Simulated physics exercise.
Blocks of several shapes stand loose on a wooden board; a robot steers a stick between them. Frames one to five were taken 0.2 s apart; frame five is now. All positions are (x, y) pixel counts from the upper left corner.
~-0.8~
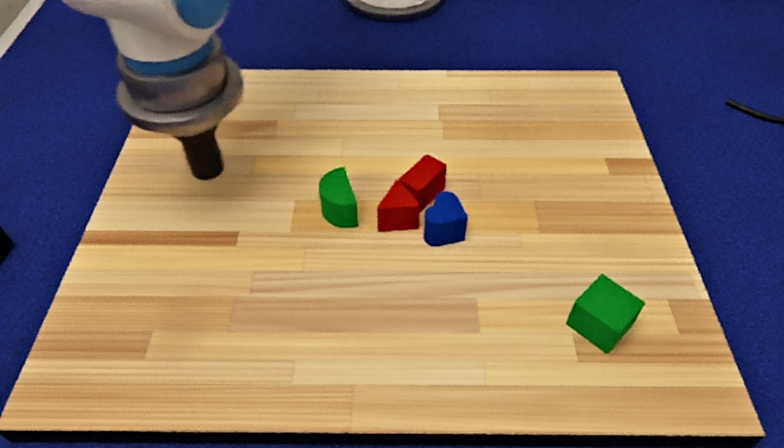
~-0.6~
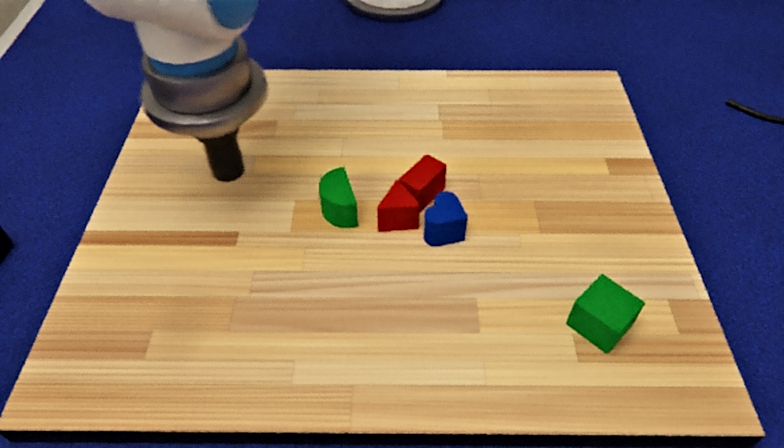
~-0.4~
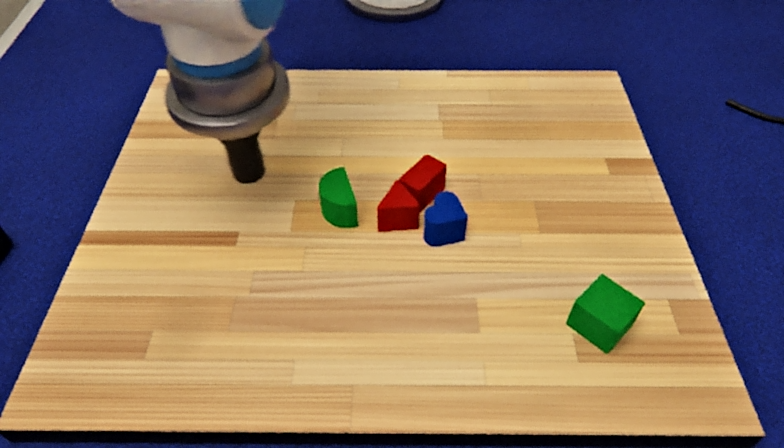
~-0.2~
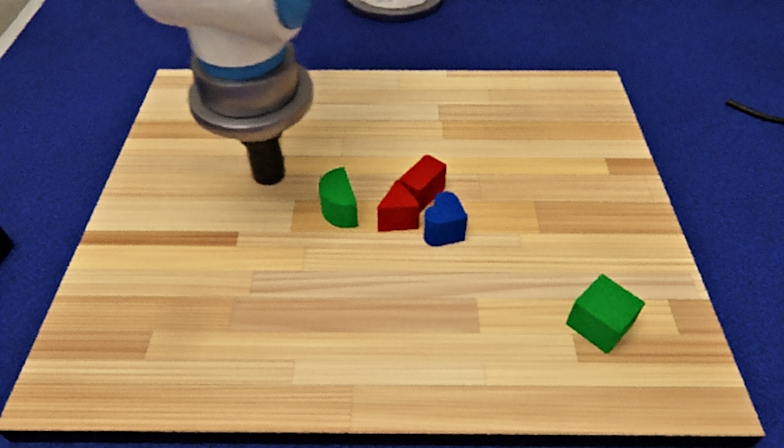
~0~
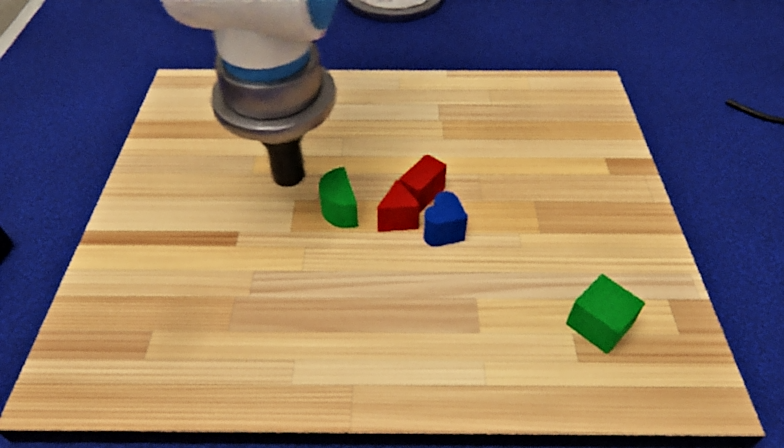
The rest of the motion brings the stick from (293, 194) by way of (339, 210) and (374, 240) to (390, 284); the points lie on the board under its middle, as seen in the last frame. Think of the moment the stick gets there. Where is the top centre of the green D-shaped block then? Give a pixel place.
At the end it should sit near (423, 233).
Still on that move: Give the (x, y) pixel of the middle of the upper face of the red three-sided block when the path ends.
Its top centre lands on (427, 206).
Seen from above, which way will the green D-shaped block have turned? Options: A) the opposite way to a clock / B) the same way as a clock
A.
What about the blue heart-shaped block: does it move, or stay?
It does get moved.
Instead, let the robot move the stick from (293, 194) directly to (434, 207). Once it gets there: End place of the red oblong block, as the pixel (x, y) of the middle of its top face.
Its top centre is at about (456, 167).
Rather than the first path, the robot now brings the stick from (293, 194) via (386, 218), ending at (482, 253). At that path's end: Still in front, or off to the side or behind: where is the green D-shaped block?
The green D-shaped block stays in front.
The first path, step by step. One third of the way, stick (338, 193); green D-shaped block (368, 201), turned 15° clockwise.
Two thirds of the way, stick (374, 225); green D-shaped block (413, 225), turned 25° anticlockwise; red three-sided block (427, 206), turned 65° anticlockwise; blue heart-shaped block (463, 210), turned 20° clockwise.
At the end, stick (390, 268); green D-shaped block (423, 233), turned 40° anticlockwise; red three-sided block (427, 206), turned 70° anticlockwise; red oblong block still; blue heart-shaped block (464, 209), turned 20° clockwise.
